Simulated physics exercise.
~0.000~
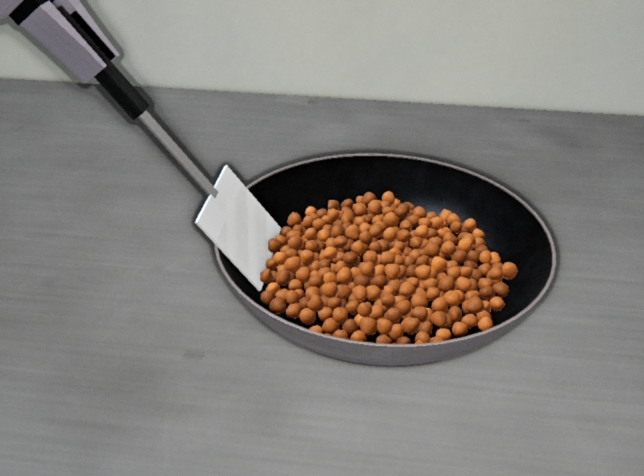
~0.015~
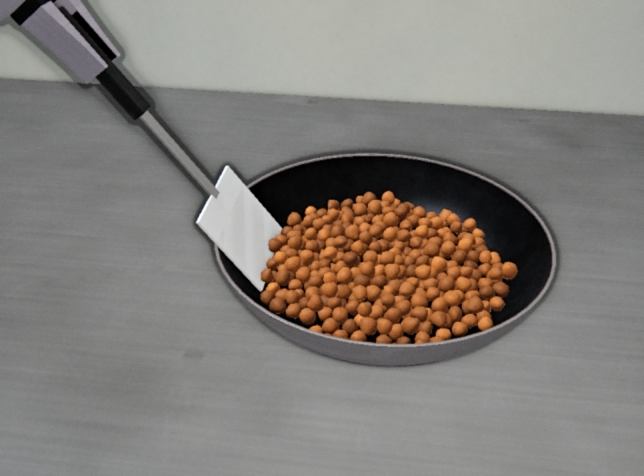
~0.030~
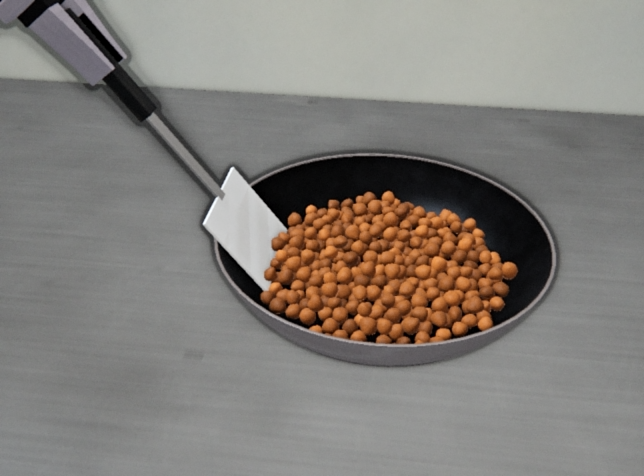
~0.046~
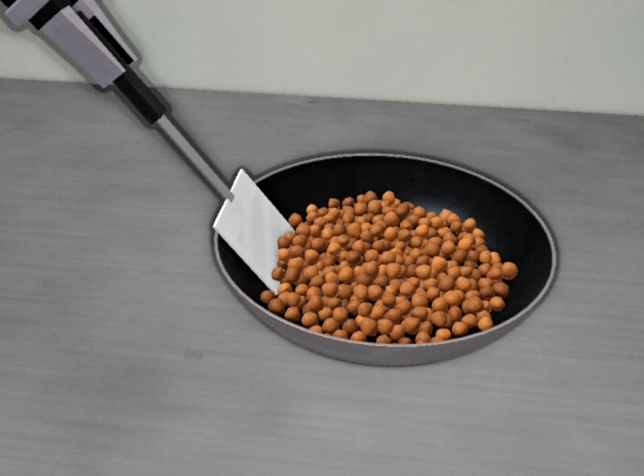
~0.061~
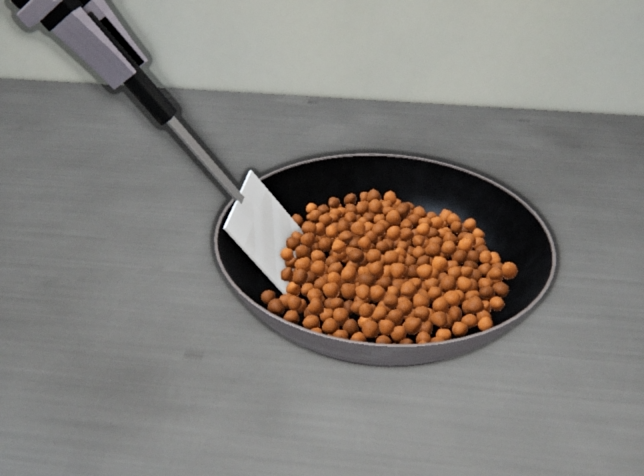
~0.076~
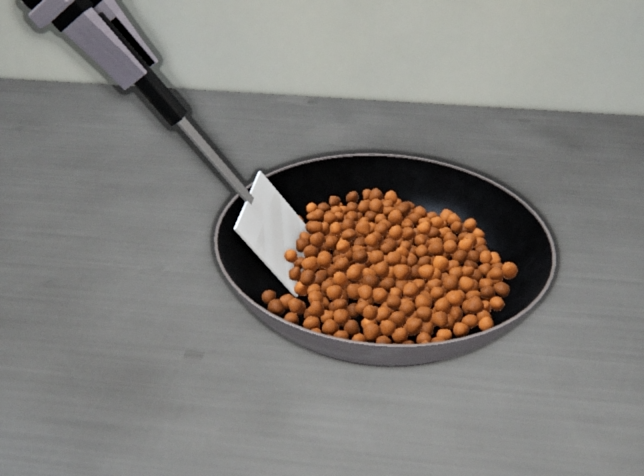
A robotic gripper held a turner with its flat blade in a dark frying pan full of round brown nuts, then slid it slowly a short way to the right, nudging the nuts nearest the blade.
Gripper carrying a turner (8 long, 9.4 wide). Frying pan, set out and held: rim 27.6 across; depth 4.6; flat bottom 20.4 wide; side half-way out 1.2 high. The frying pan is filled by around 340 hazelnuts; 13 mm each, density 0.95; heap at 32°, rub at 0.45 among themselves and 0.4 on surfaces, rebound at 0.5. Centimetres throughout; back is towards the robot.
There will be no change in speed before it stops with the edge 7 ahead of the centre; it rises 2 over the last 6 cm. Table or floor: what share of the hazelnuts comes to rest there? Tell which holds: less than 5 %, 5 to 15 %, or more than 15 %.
What holds is less than 5 %.
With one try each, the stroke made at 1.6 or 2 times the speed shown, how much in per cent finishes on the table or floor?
Roughly 5 percent for the first try, 15 percent for the second.
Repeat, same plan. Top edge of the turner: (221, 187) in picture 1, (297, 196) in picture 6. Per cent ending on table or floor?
Close to 15 in a hundred.
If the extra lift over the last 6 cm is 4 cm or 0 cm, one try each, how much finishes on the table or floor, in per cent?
Result: Approx. 0 % and 0 %, one try each.
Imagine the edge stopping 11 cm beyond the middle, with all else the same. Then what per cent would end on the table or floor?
Result: Approx. 30 %.
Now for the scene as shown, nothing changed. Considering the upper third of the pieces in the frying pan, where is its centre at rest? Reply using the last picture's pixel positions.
It is centred near (493, 254).
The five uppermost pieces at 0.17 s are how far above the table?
I'd say close to 4 cm on average.
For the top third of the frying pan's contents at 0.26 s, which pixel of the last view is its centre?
Centre: Roughly (432, 245) in the last picture.
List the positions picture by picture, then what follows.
The first frame shows the turner top edge at (212, 192), sloping 53°; upper third of the load around (378, 254), from x 265 to 510, top at y 200; 336 in the frying pan.
The second frame shows the turner top edge at (213, 192), sloping 53°; upper third of the load around (378, 254), from x 270 to 510, top at y 200.
The third frame shows the turner top edge at (219, 194), sloping 53°; upper third of the load around (376, 253), from x 270 to 510, top at y 200.
The fourth frame shows the turner top edge at (229, 196), sloping 53°; upper third of the load around (374, 250), from x 270 to 510, top at y 200.
The fifth frame shows the turner top edge at (238, 197), sloping 53°; upper third of the load around (372, 252), from x 270 to 510, top at y 200.
The sixth frame shows the turner top edge at (248, 198), sloping 53°; upper third of the load around (375, 253), from x 270 to 510, top at y 195; 336 in the frying pan.
After 0.17 s, sloping 53°, highest piece 5 above the table; 336 in the frying pan.
After 0.26 s, sloping 53°, highest piece 6 above the table; 336 in the frying pan.
After 0.50 s, sloping 53°, highest piece 6 above the table; 334 in the frying pan, 1 on the table or floor, 1 on the blade or in flight.
After 1.55 s, sloping 53°, highest piece 5 above the table; 334 in the frying pan, 2 on the table or floor.
In the end, 334 in the frying pan, 2 on the table or floor. That is 1 % on the table or floor.
